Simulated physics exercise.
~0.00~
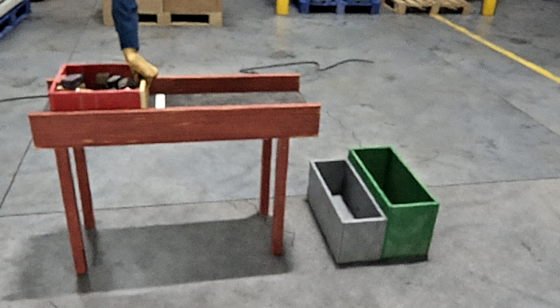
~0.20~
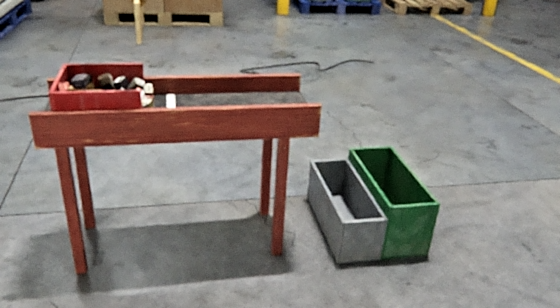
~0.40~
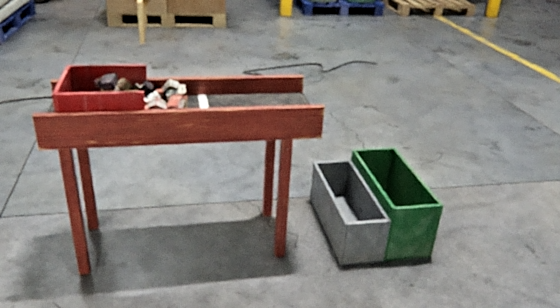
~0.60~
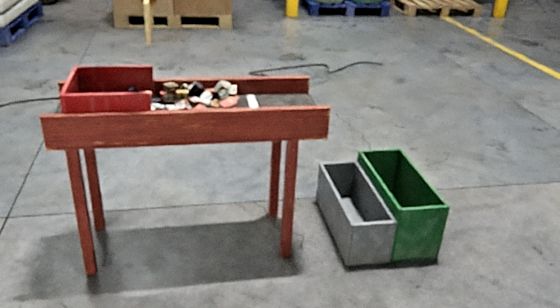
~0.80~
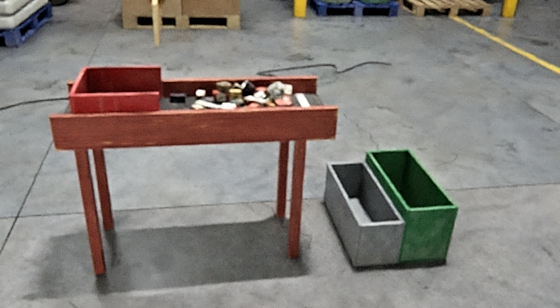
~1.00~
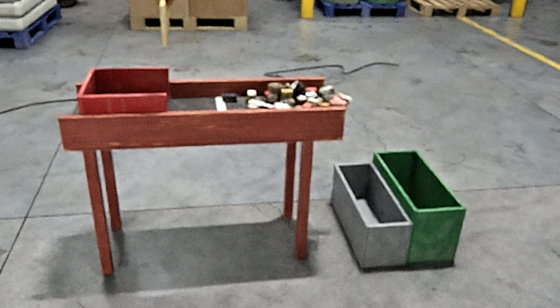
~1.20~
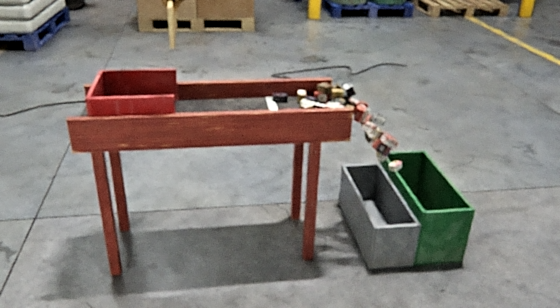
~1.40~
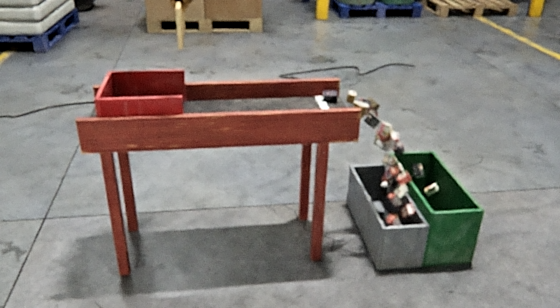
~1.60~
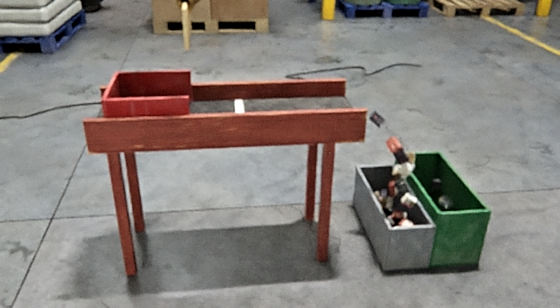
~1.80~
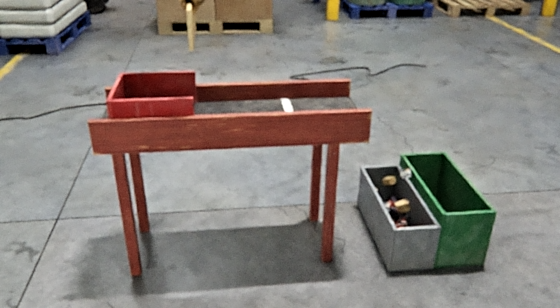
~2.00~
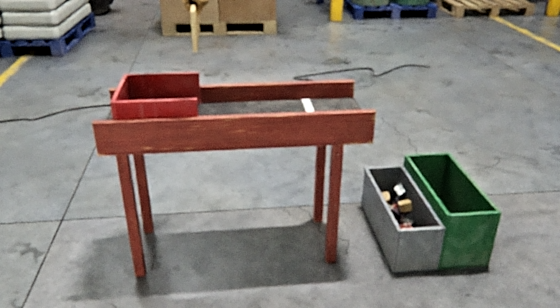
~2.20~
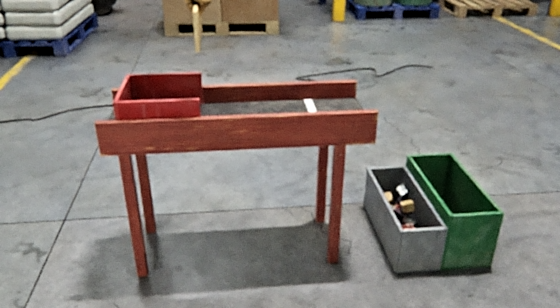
The clip shows a gloved hand leaving a red table-like conveyor as a pile of small pieces rides right out of a red pen and tumbles off the end toward grey and green boxes, most visibly landing in the grey one, leaving the belt empty.
